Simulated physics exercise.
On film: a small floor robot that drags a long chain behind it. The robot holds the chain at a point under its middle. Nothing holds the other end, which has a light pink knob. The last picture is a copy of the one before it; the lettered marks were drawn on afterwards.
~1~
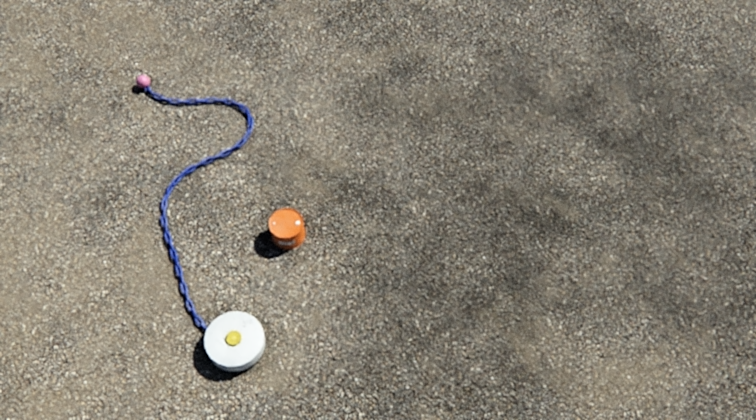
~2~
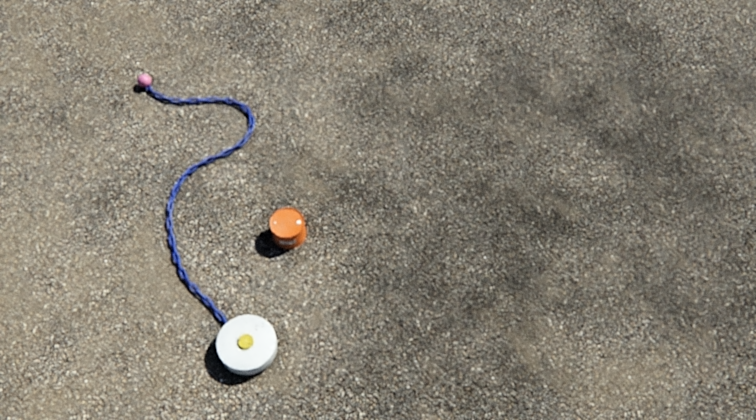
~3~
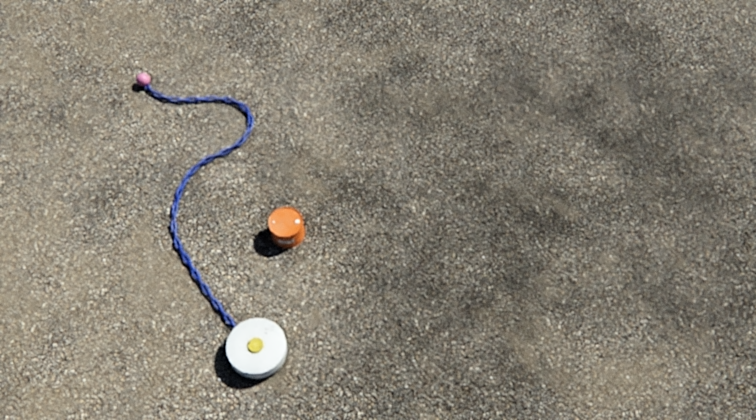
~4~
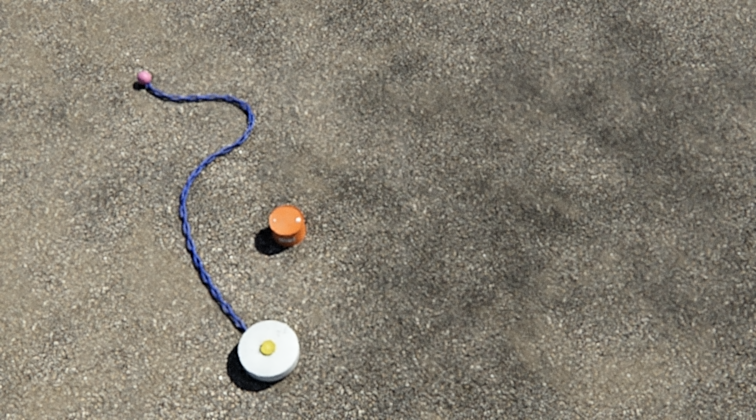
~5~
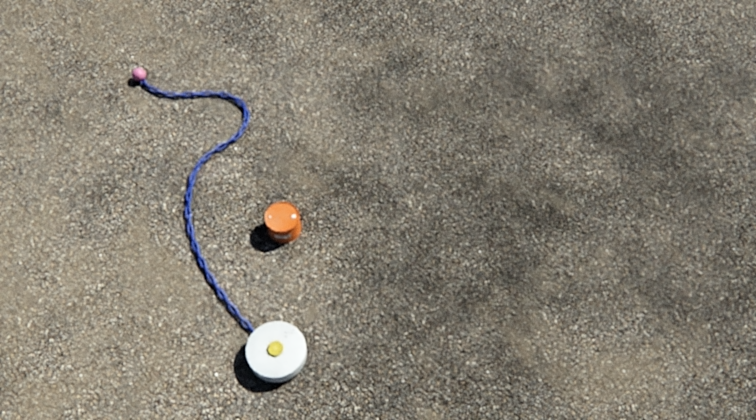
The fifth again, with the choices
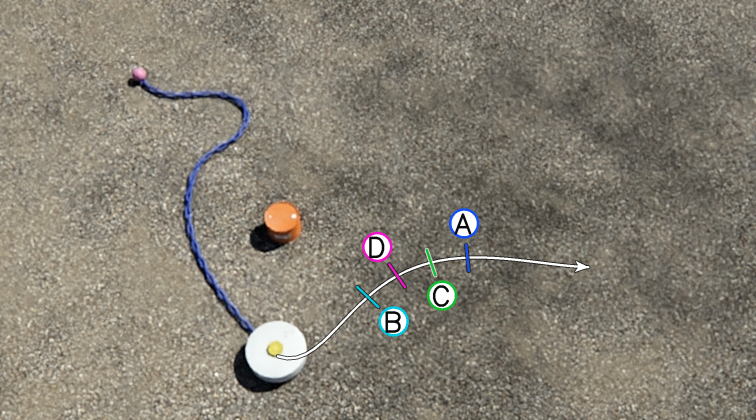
On speckled grey pavement, a round white device slides slightly right below an orange pot, trailing a wavy blue cord behind it.
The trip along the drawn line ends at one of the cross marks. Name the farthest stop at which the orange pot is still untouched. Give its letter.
D is the last safe stop.
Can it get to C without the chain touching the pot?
No.
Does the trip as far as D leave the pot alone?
Yes.
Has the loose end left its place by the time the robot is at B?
No.
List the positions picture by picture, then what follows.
The first frame shows orange pot (287, 229); robot (235, 342); free end (143, 82).
The second frame shows robot (247, 346); free end (144, 81).
The third frame shows robot (257, 349); free end (143, 80).
The fourth frame shows robot (270, 352); free end (144, 78).
The fifth frame shows robot (277, 352); free end (139, 75); orange pot (283, 223).
On the marked copy, A at (467, 258); B at (368, 297); C at (431, 263); D at (397, 276); the route from (278, 356) via (422, 265) to (588, 267).
Taking D. A third of the way, robot (325, 336), middle of the chain (207, 178), free end (139, 75).
Two thirds of the way, robot (362, 297), middle of the chain (208, 180), free end (139, 75).
When it is over, robot (397, 271), middle of the chain (213, 181), free end (139, 75); nothing has been touched.
As for the rest, A brings the chain against the pot; B is safe but short; C brings the chain against the pot.
